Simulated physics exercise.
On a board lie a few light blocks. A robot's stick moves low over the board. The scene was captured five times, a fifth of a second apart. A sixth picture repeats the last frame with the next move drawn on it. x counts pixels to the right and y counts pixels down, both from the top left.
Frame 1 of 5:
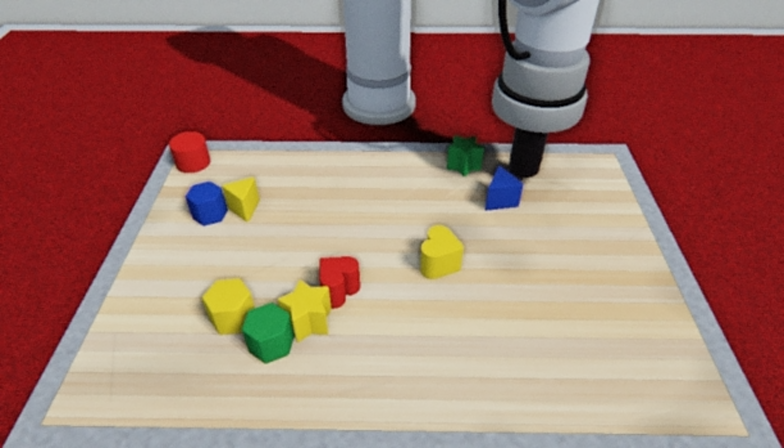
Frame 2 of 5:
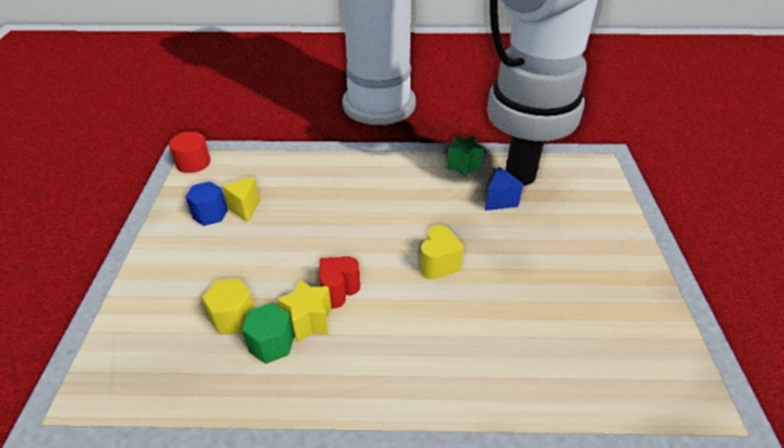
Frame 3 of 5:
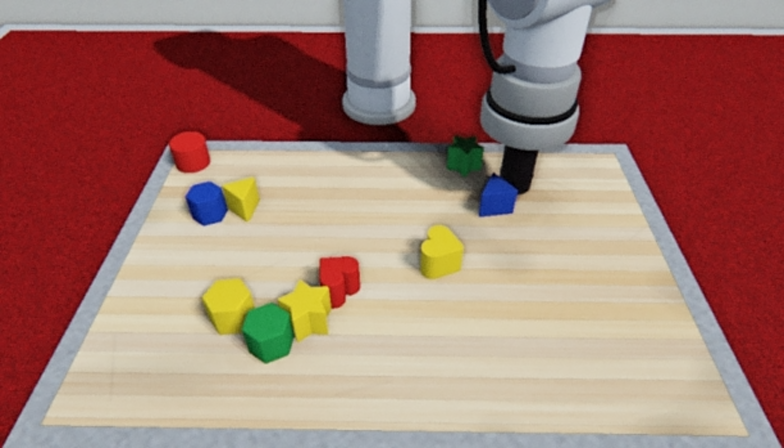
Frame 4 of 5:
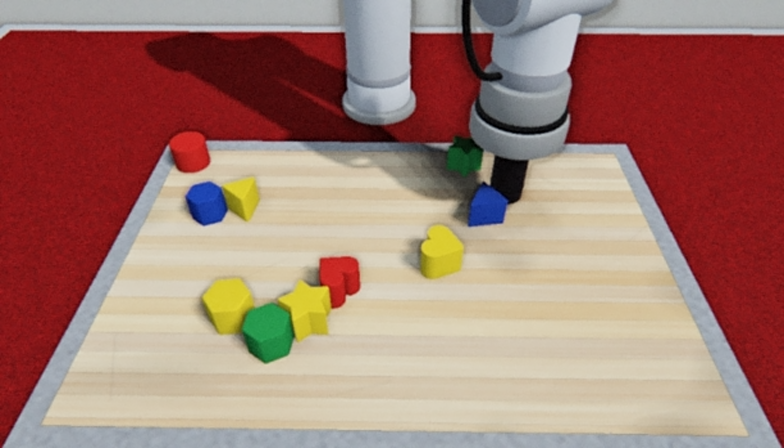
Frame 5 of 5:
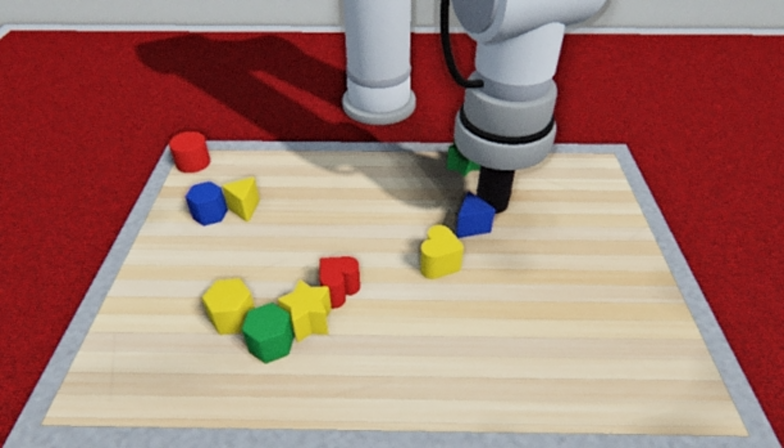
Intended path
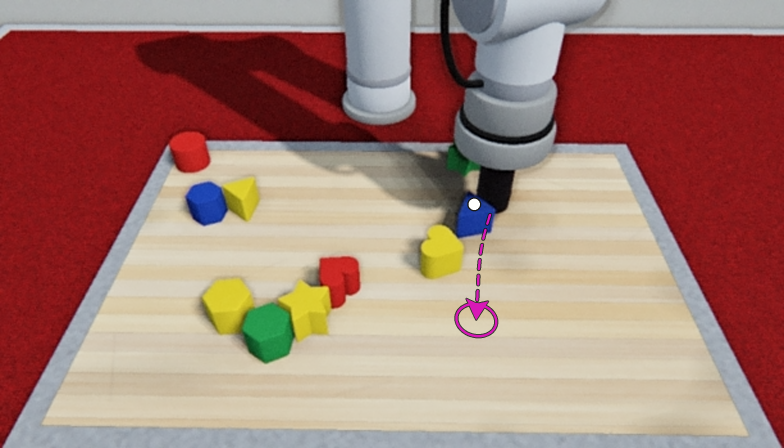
On a wooden board scattered with red, blue, green and yellow blocks, a robot arm's black stick moved down and left, pushing the blue triangular block a short way toward the yellow heart.
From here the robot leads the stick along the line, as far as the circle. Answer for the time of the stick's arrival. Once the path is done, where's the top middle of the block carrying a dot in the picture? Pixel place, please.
Its top centre lands on (453, 224).
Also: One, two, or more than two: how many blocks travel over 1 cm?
I count one.
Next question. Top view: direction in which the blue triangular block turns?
Clockwise rotation.
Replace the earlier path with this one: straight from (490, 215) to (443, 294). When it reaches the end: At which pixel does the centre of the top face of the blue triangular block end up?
Around pixel (434, 229).
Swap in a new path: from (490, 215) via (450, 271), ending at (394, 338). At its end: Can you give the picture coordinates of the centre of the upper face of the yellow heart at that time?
It will end up at (394, 263).
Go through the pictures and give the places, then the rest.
Stick tip (524, 169); block tops, yellow heart (441, 241); green star-shaped block (466, 143); blue triangular block (504, 179), in the first frame.
Stick (520, 177); blocks unchanged, in the second frame.
Stick (514, 186); blue triangular block (498, 185), in the third frame.
Stick (505, 195); blue triangular block (488, 194), in the fourth frame.
Stick (492, 204); yellow heart (441, 241); green star-shaped block hidden; blue triangular block (474, 204), in the fifth frame.
Path on the board, from (490, 215) by way of (480, 262) to (476, 320); the dot is on the blue triangular block.
On the path given first. One third of the way, stick (484, 235); yellow heart (438, 242), turned 15° anticlockwise; blue triangular block (454, 224), turned 50° clockwise.
Two thirds of the way, stick (480, 269); yellow heart (438, 242), turned 15° anticlockwise; blue triangular block (453, 224), turned 50° clockwise.
At the end, stick (478, 309); yellow heart (438, 242), turned 15° anticlockwise; green star-shaped block in place; blue triangular block (453, 224), turned 50° clockwise.
